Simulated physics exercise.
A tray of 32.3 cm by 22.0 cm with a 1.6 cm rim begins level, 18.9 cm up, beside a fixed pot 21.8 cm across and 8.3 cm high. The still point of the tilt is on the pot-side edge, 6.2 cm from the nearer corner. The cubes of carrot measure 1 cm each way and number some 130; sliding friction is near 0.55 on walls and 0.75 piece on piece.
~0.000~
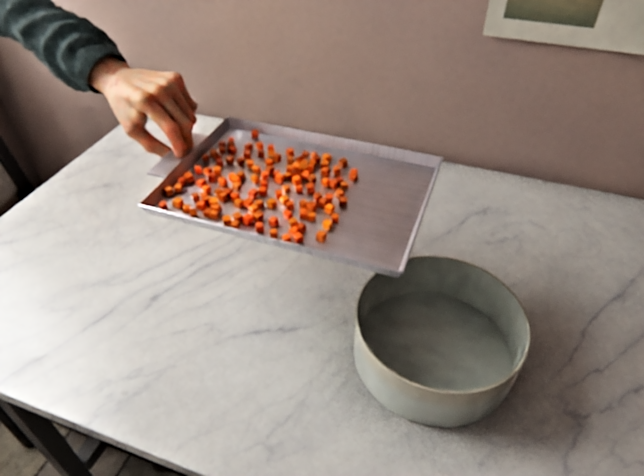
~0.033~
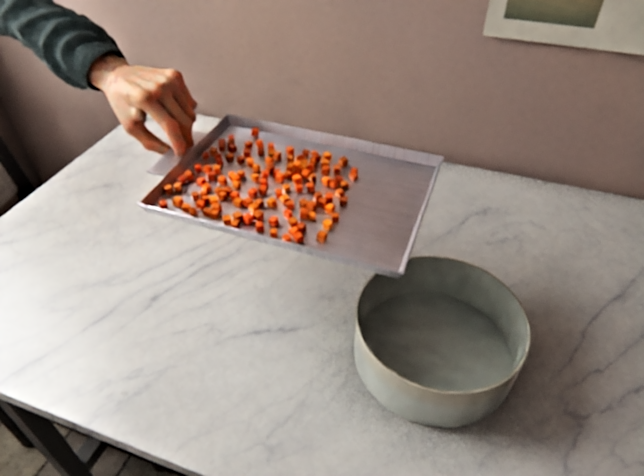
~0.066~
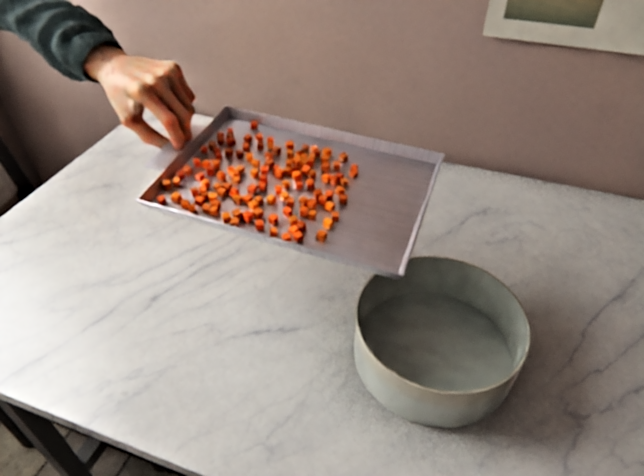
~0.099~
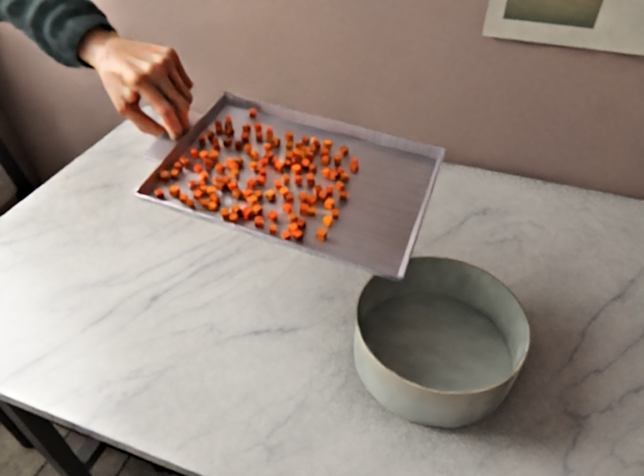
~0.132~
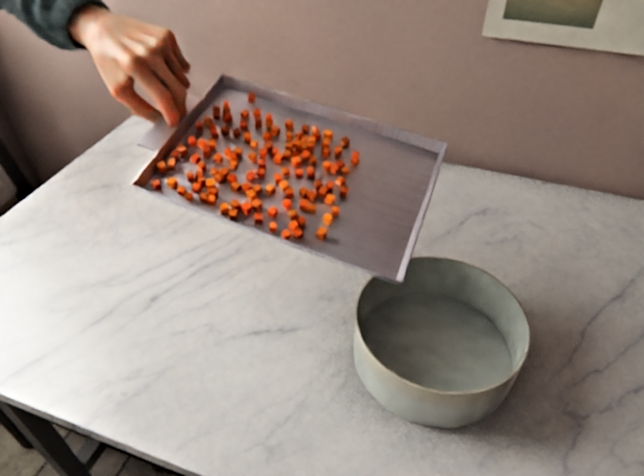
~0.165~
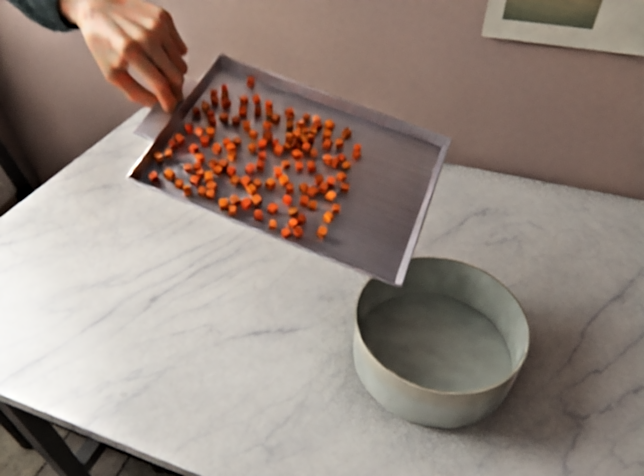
At a marble table against a mauve wall, a hand raises the left end of a metal tray of orange carrot cubes, steadily steepening its slant toward the right, where a grey-green pot sits below its edge.
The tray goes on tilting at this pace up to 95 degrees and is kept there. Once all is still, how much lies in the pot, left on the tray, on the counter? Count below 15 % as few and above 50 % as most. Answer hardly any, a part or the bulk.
In the pot: A part; left on the tray: Hardly any; on the counter: The bulk.
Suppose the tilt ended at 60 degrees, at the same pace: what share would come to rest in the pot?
It would be near 50 per cent.
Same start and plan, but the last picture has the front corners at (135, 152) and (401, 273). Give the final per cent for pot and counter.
Pot 90, counter 10.
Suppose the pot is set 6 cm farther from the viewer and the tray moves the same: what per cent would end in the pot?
It would be near 0 per cent.
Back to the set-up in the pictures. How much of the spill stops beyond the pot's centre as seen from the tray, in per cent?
Some 30 per cent.
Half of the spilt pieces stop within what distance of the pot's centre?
About 24 cm.
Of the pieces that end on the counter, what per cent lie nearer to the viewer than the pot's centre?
About 100 per cent.
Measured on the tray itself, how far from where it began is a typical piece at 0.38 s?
Roughly 1 cm.
Then, at 0.38 s, tilt 58 degrees; the tray holds 100 %, the pot 0 %.
After 0.53 s, tilt 85 degrees; the tray holds 95 %, the pot 0 %.
Then, at 0.80 s, tilt 95 degrees; the tray holds 0 %, the pot 35 %.
At rest (2.0 s), pot 35 %, tray 0 %, counter 65 %.
